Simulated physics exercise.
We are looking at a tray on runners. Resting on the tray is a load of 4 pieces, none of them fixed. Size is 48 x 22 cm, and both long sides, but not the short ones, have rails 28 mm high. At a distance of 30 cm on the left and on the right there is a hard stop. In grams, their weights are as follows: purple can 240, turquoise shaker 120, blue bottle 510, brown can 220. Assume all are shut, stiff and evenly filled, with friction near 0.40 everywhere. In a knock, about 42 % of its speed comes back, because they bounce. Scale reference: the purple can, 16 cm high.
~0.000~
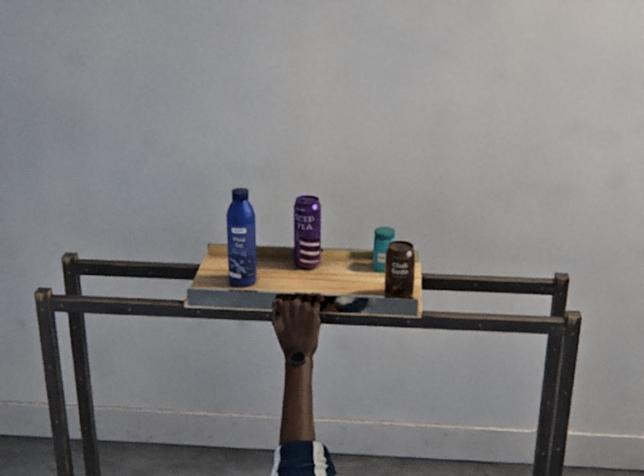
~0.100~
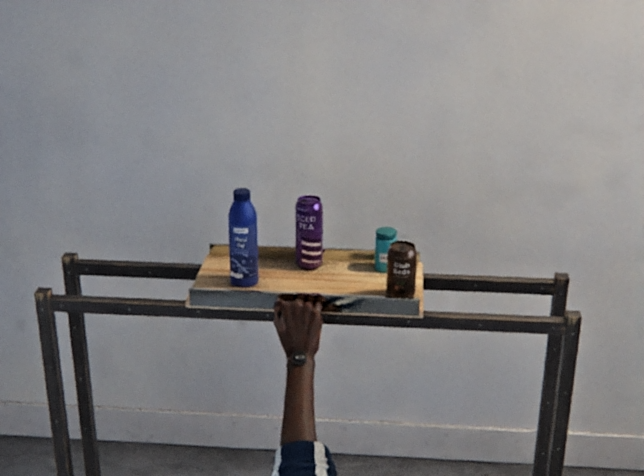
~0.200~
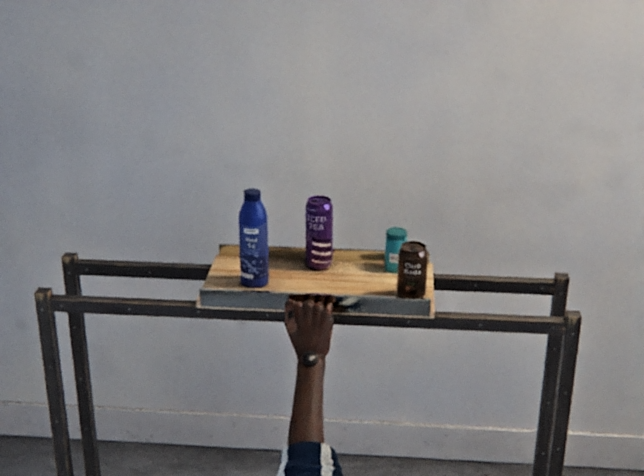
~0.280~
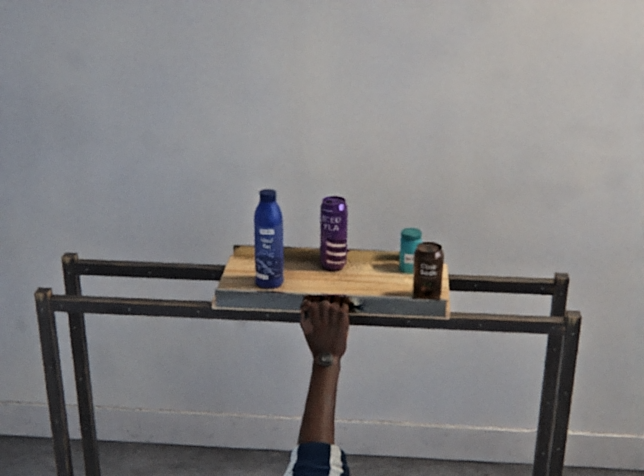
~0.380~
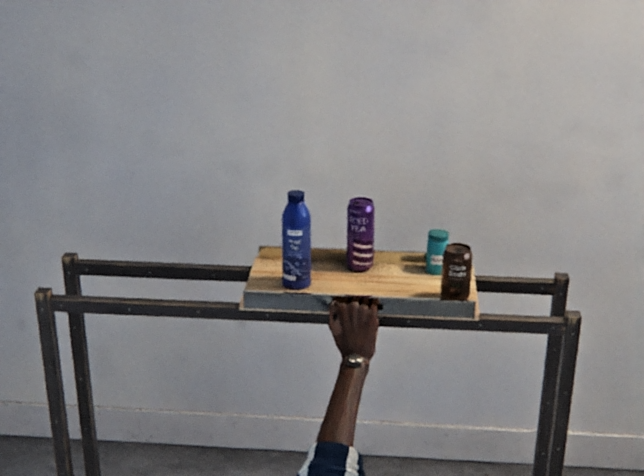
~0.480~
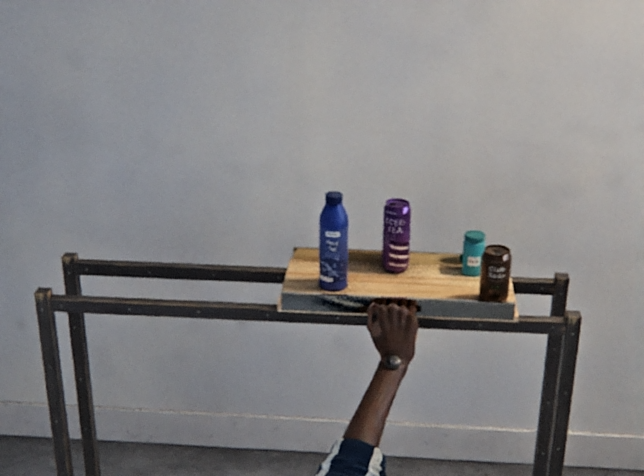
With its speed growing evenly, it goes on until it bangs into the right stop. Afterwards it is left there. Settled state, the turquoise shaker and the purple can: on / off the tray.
Turquoise shaker off; purple can on.
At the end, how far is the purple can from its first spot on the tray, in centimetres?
Net shift near 22 cm.
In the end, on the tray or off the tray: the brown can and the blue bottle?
At the end the brown can winds up past the limits and the blue bottle stays inside the limits.
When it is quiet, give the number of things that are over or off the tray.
I count 4.
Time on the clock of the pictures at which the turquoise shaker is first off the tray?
Somewhere about 0.7 s.
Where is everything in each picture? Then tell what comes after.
The first frame shows tray midway; turquoise shaker (384, 250); purple can (308, 233).
The second frame shows tray midway; blue bottle (243, 237); brown can (402, 272).
In the third frame, tray has slid 3 cm right; blue bottle (254, 238); brown can (412, 272).
In the fourth frame, tray has slid 6 cm right; blue bottle (269, 238); brown can (428, 273).
In the fifth frame, tray has slid 12 cm right; blue bottle (296, 239); brown can (457, 274).
In the sixth frame, tray has slid 20 cm right; turquoise shaker (474, 253); purple can (396, 236).
By 0.68 s, tray has slid 30 cm right; brown can now off the tray; purple can tilted 8° near (480, 238); turquoise shaker 8 cm from its spot near (558, 257).
By 0.88 s, tray has slid 30 cm right; turquoise shaker now off the tray; purple can on its side near (526, 257); blue bottle on its side.
By 1.08 s, tray has slid 30 cm right; purple can on its side near (539, 262); blue bottle on its side.
When it is over (1.4 s), off the tray, turquoise shaker and brown can; lying over on the tray, purple can and blue bottle. In the last view, purple can near (539, 262).
